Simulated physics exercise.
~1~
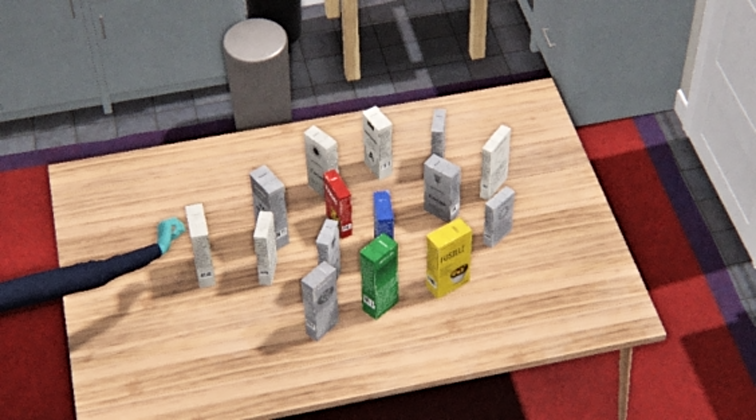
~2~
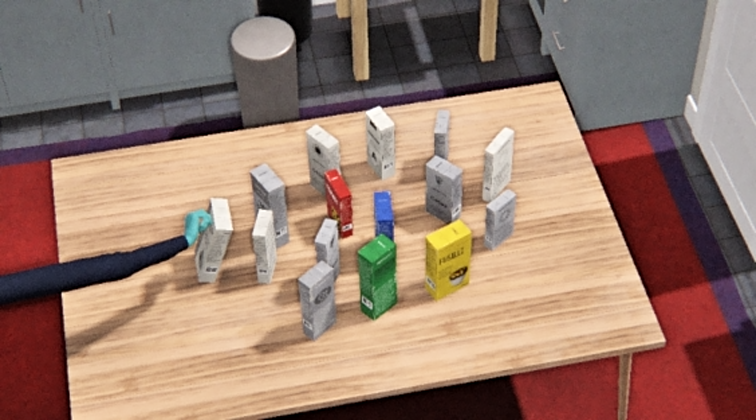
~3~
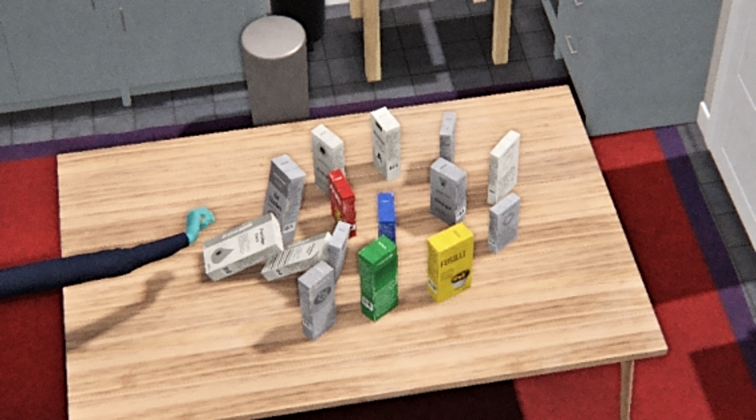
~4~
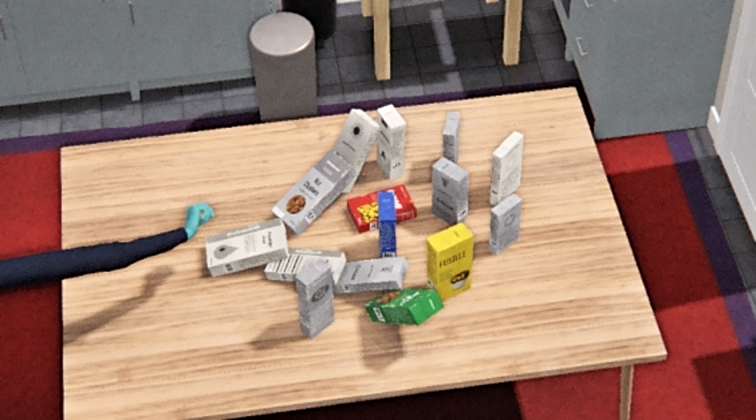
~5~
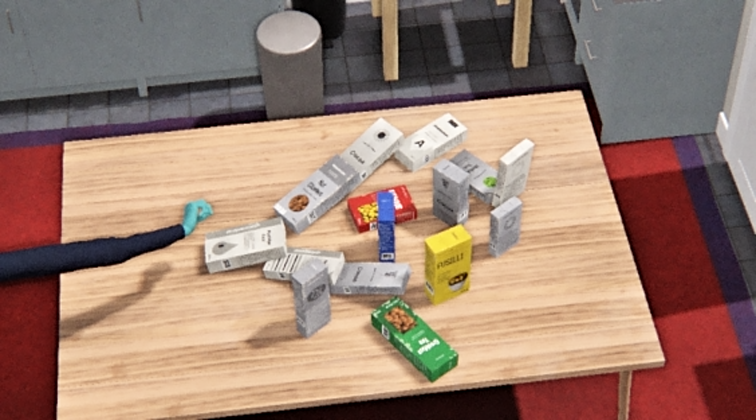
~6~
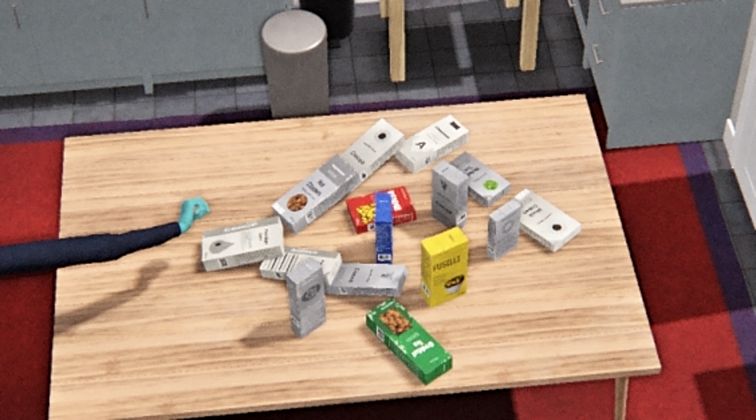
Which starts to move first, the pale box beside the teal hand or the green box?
The pale box beside the teal hand moves first, leaning to the right while the green box is still upright. The green box only tips over later, after the pale box is already on its side.
